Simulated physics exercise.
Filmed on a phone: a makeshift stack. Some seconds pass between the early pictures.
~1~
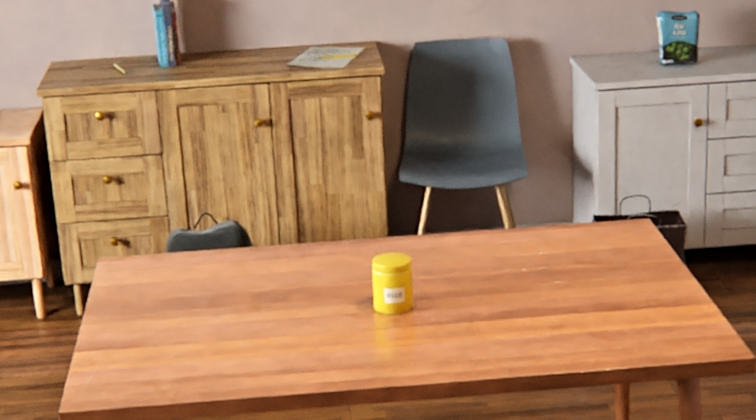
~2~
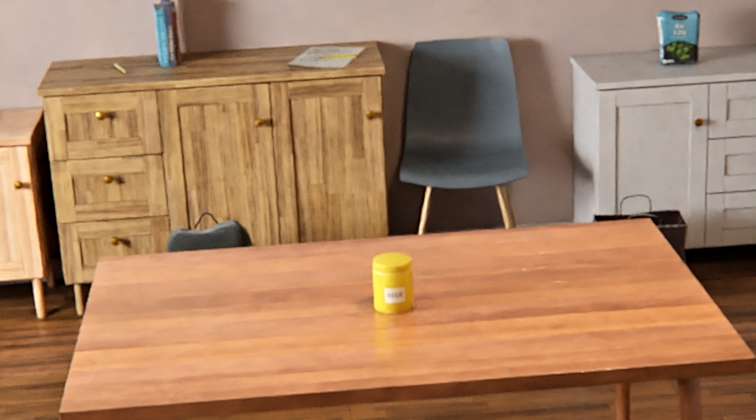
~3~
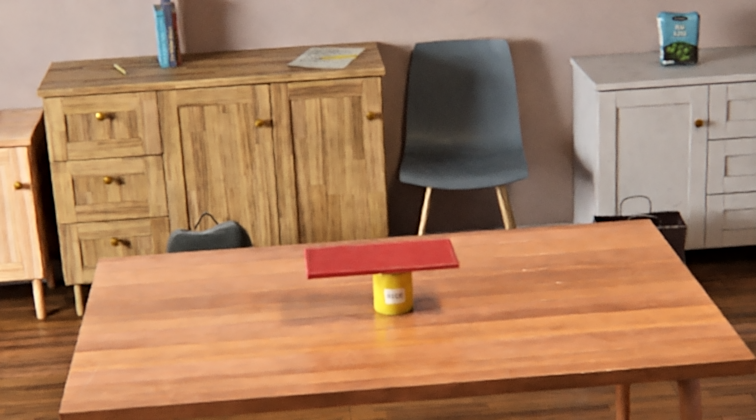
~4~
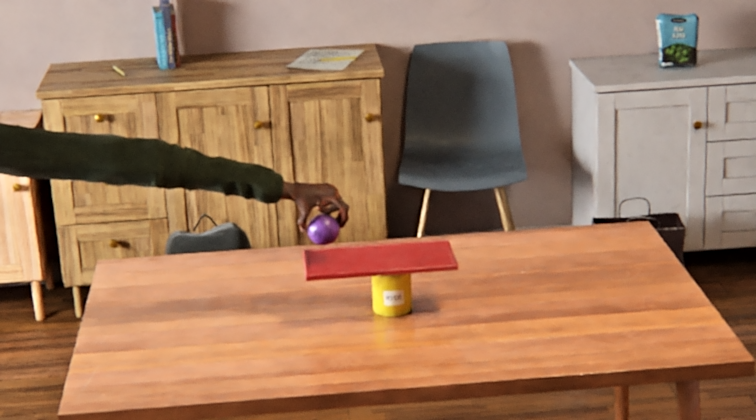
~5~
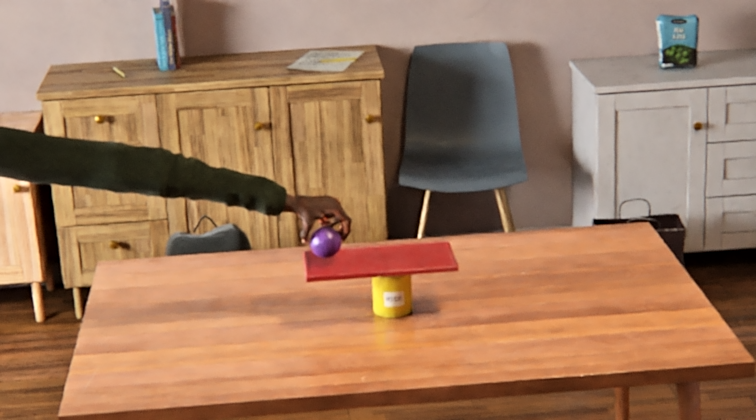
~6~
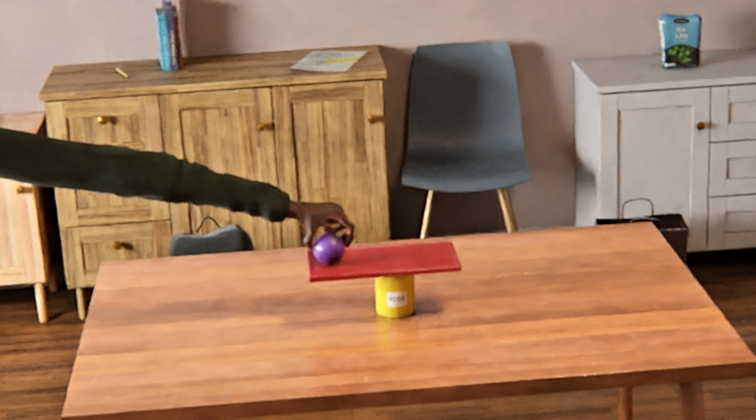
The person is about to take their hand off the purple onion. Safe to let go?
Outcome: The stack comes apart.
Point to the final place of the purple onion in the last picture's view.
Around (302, 304).
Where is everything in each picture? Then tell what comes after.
In the first picture, the last thing is not in view yet; yellow jar (393, 283).
In the second picture, the last thing is not in view yet; yellow jar (393, 283).
In the third picture, the last thing is not in view yet; yellow jar (393, 284).
In the fourth picture, on its way; purple onion (324, 229); yellow jar (392, 286).
In the fifth picture, on its way; purple onion (326, 242); yellow jar (392, 287).
In the sixth picture, set down, still held; purple onion (329, 248); yellow jar (395, 287).
Then, 0.30 s past the last view, purple onion now fallen; red lid rocked 28° from its first pose.
Then, 0.40 s past the last view, red lid rocked 52° from its first pose.
Then, 0.60 s past the last view, red lid rocked 44° from its first pose.
Then, 1.50 s past the last view, red lid rocked 42° from its first pose.
Finally, fallen, purple onion; down or leaning hard in the stack, red lid; yellow jar still in place. Final places as the last picture's camera would see them, purple onion near (302, 304). The stack gives way.
